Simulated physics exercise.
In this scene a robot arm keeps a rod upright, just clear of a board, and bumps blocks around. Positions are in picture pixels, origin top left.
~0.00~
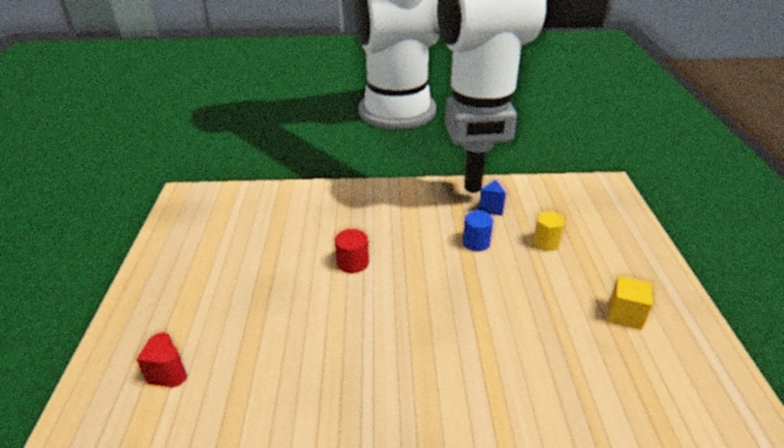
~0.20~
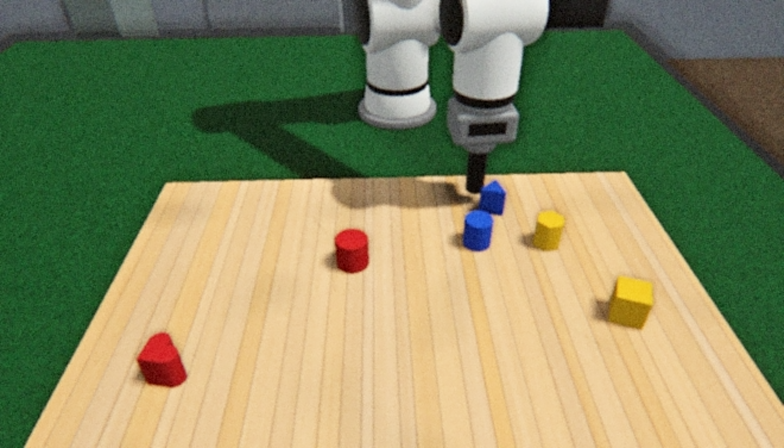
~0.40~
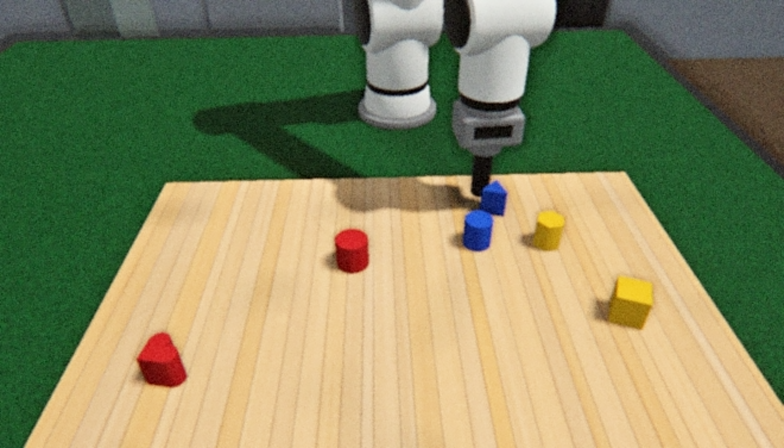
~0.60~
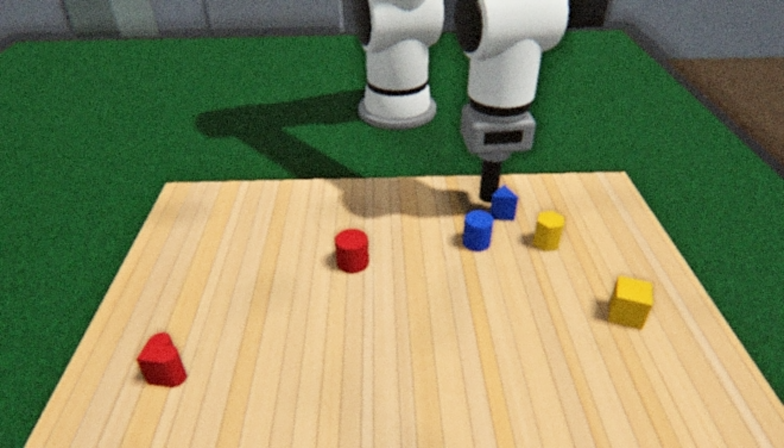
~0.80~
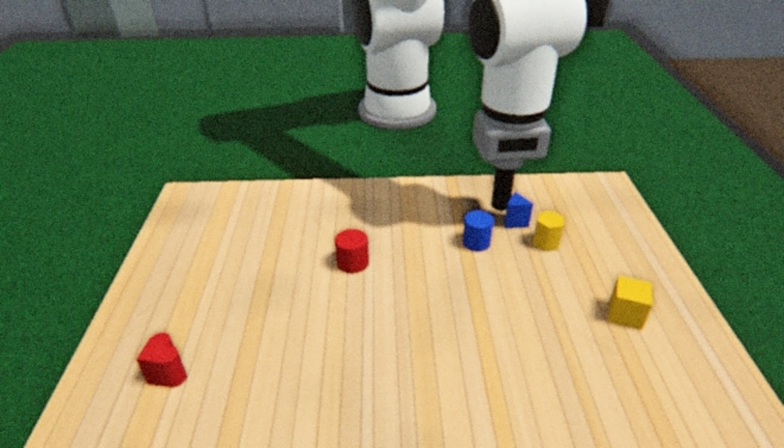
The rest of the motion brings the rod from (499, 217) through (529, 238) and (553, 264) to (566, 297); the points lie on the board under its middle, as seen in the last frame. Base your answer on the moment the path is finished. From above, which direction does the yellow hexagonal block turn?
The sense of turning is clockwise.
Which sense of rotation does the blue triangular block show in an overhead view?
Anticlockwise, looking down.
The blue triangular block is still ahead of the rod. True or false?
The statement is false.
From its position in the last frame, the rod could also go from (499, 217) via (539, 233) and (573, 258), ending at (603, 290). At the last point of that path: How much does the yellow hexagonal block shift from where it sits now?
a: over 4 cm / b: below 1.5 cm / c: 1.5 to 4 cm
The correct letter is a.
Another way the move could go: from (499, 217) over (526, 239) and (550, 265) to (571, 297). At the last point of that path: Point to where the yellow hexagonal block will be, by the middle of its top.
Its top centre is at about (569, 226).
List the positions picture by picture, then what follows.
The first frame shows tip of the rod at (473, 189), middles of tops, blue disc at (479, 218), blue triangular block at (494, 186), yellow hexagonal block at (551, 218).
The second frame shows rod at (474, 190), nothing pushed.
The third frame shows rod at (479, 193), nothing pushed.
The fourth frame shows rod at (488, 199), blue triangular block at (505, 192).
The fifth frame shows rod at (500, 207), blue disc at (479, 218), blue triangular block at (519, 199), yellow hexagonal block at (551, 218).
On the path given first. One third of the way, rod at (532, 228); blue triangular block at (555, 218), turned 20° anticlockwise; yellow hexagonal block at (572, 230).
Two thirds of the way, rod at (555, 254); blue triangular block at (564, 221), turned 40° anticlockwise; yellow hexagonal block at (580, 234), turned 25° clockwise.
At the end, rod at (569, 286); blue disc unmoved; blue triangular block at (564, 221), turned 40° anticlockwise; yellow hexagonal block at (580, 234), turned 25° clockwise.
